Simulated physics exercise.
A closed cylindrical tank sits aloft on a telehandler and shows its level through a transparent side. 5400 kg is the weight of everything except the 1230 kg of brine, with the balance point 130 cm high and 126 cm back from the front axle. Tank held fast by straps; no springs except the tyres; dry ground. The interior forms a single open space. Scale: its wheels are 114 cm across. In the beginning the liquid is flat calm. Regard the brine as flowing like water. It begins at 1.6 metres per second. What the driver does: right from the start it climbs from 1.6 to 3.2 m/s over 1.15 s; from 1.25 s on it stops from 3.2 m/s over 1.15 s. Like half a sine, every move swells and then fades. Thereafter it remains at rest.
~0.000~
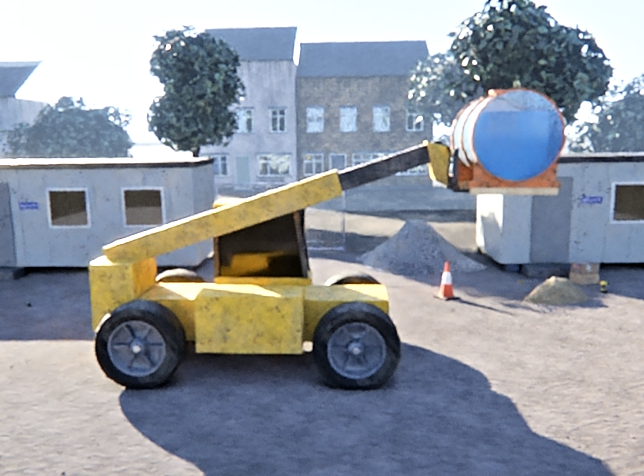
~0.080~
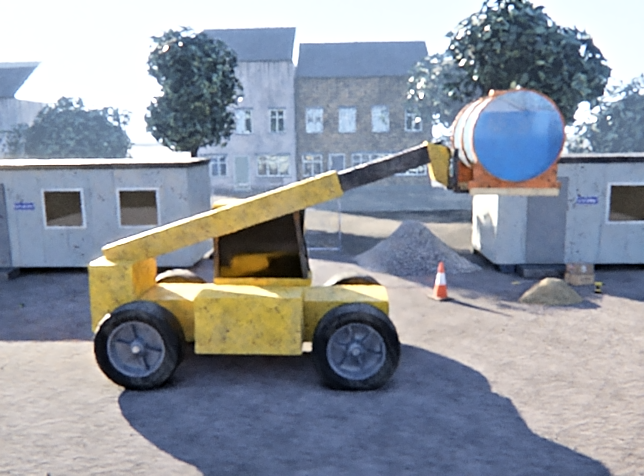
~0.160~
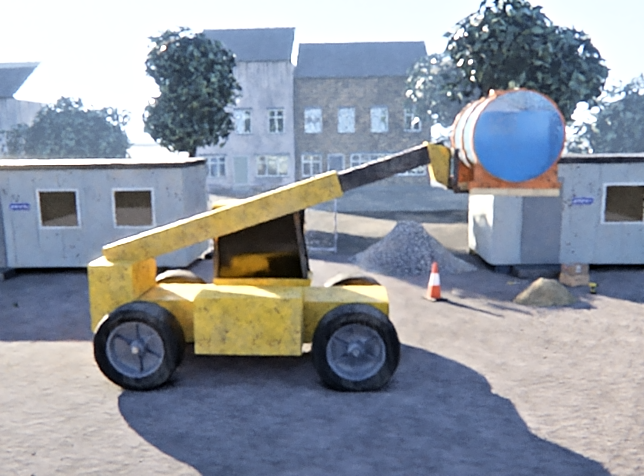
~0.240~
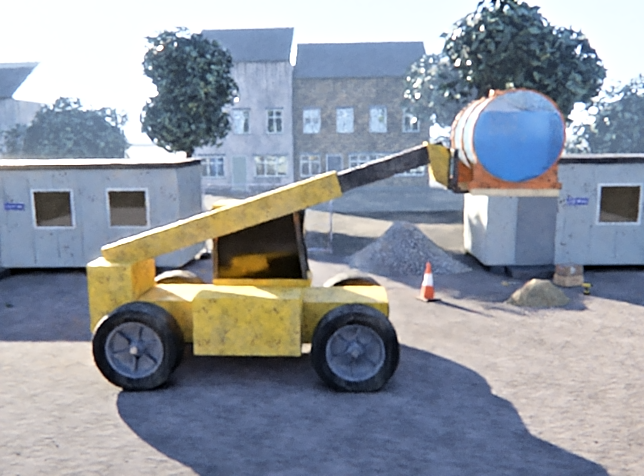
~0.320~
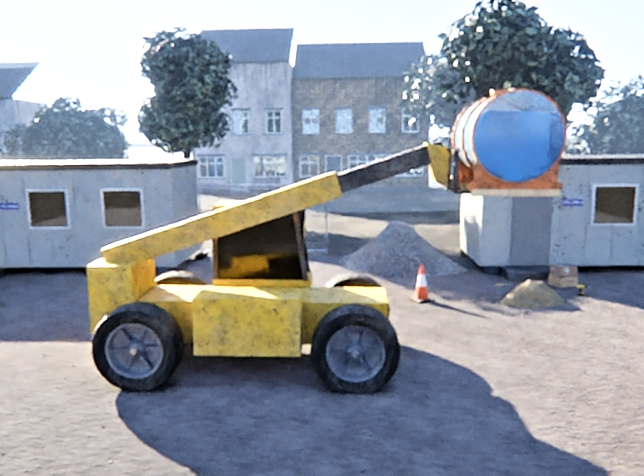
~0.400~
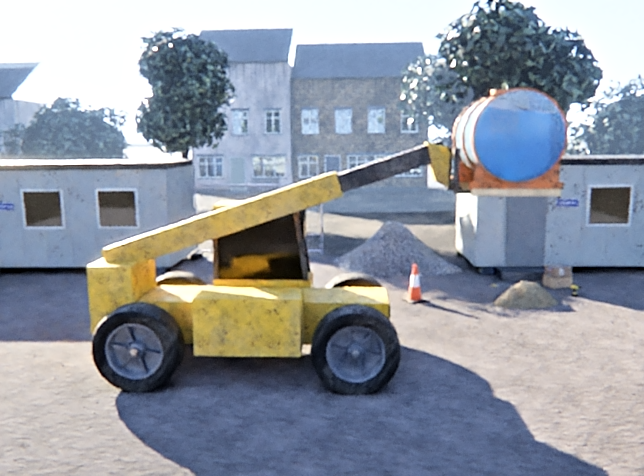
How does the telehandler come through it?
It wobbles up but recovers.
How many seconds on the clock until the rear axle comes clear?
About 1.80 s.
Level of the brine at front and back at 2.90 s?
Front level 88 cm, back level 74 cm.
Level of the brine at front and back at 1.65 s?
About 90 cm in front and 70 cm behind.
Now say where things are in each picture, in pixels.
It reaches (551, 112) at the front; it reaches (487, 113) at the back; it rides level; the front is on the right; a wheel hub at (135, 350), in the first picture.
It reaches (552, 113) at the front; it reaches (487, 114) at the back; it rides level, in the second picture.
It reaches (552, 113) at the front; it reaches (487, 113) at the back; it rides level, in the third picture.
It reaches (552, 113) at the front; it reaches (487, 113) at the back; it rides level, in the fourth picture.
It reaches (553, 114) at the front; it reaches (488, 112) at the back; it rides level, in the fifth picture.
It reaches (554, 115) at the front; it reaches (488, 110) at the back; it rides level; a wheel hub at (133, 353), in the sixth picture.
By 1.65 s the lean is 1° nose down, wheels down; the liquid stands 70 cm at the back and 90 cm at the front.
By 1.80 s the lean is 1° nose down, the rear 2 cm in the air; the liquid stands 70 cm at the back and 91 cm at the front.
By 2.45 s the lean is 5° nose down, the rear 19 cm in the air; the liquid stands 77 cm at the back and 90 cm at the front.
By 2.90 s the lean is 0°, the rear 3 cm in the air; the liquid stands 74 cm at the back and 89 cm at the front.
By 5.39 s all wheels are down again; the highest lift was 19 cm and the largest lean 5°.
